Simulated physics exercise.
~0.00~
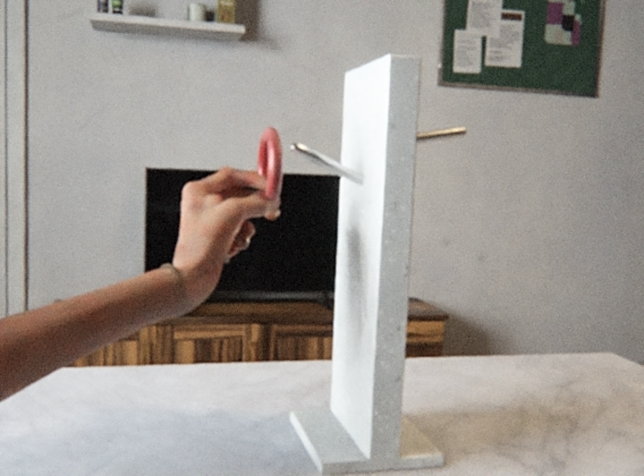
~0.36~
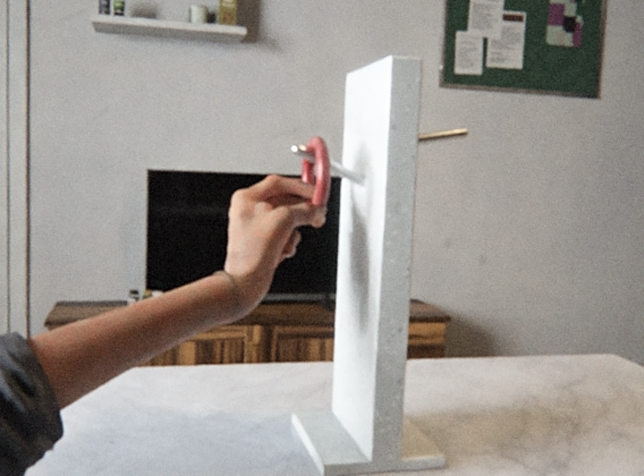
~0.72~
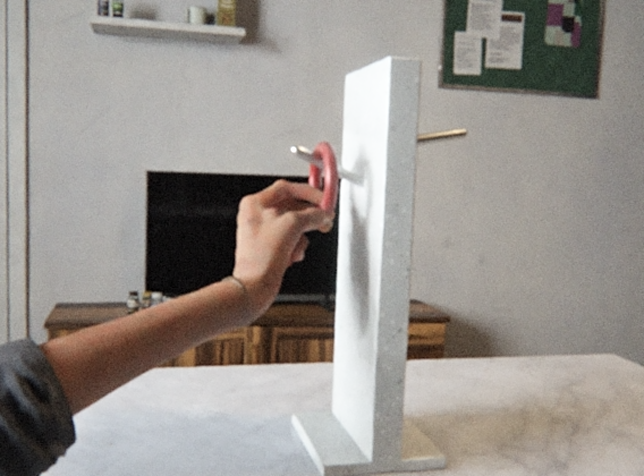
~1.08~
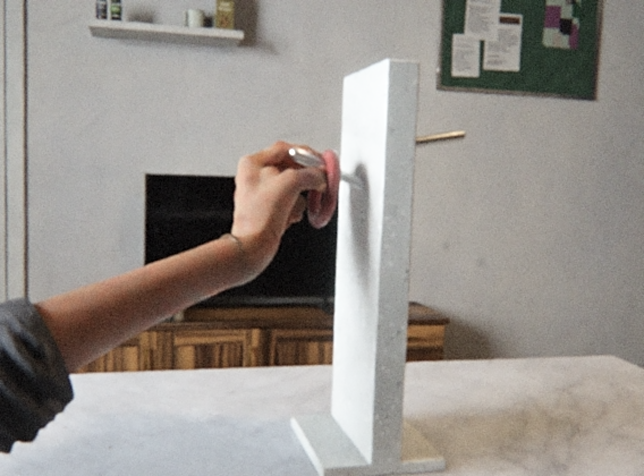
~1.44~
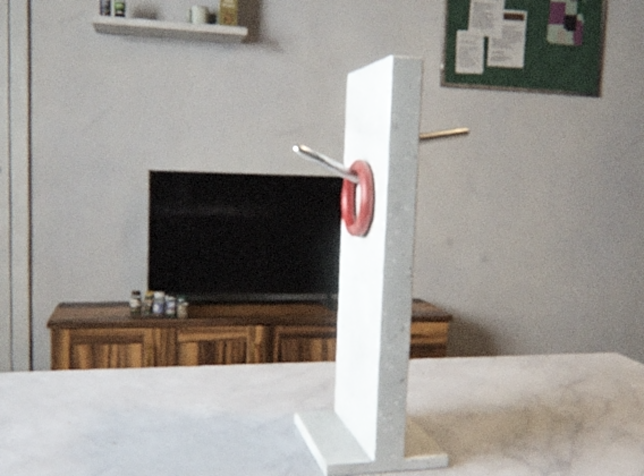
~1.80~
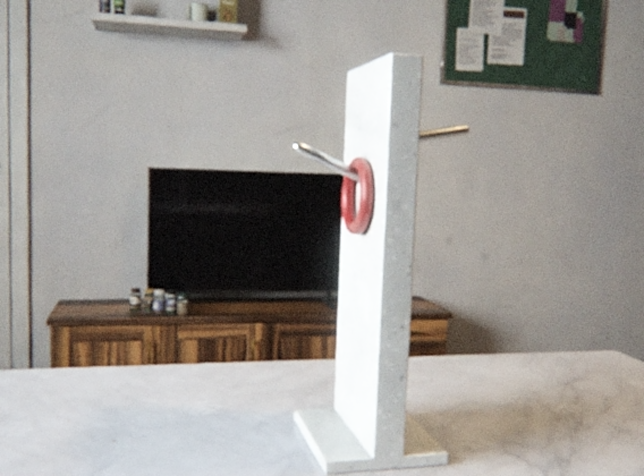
A red roll of tape, looking like a ring, is held by a hand reaching in from the left towards a silvery peg on a tall white stand, seen from the side by a slightly swaying camera. The stand rests on a pale marbled table in a room with a dark television on a wooden cabinet, a shelf and a green board behind. The hand moves the ring right, passes it over the peg's tip and slides it towards the upright. It then lets go and withdraws, leaving the ring hanging on the peg against the stand.
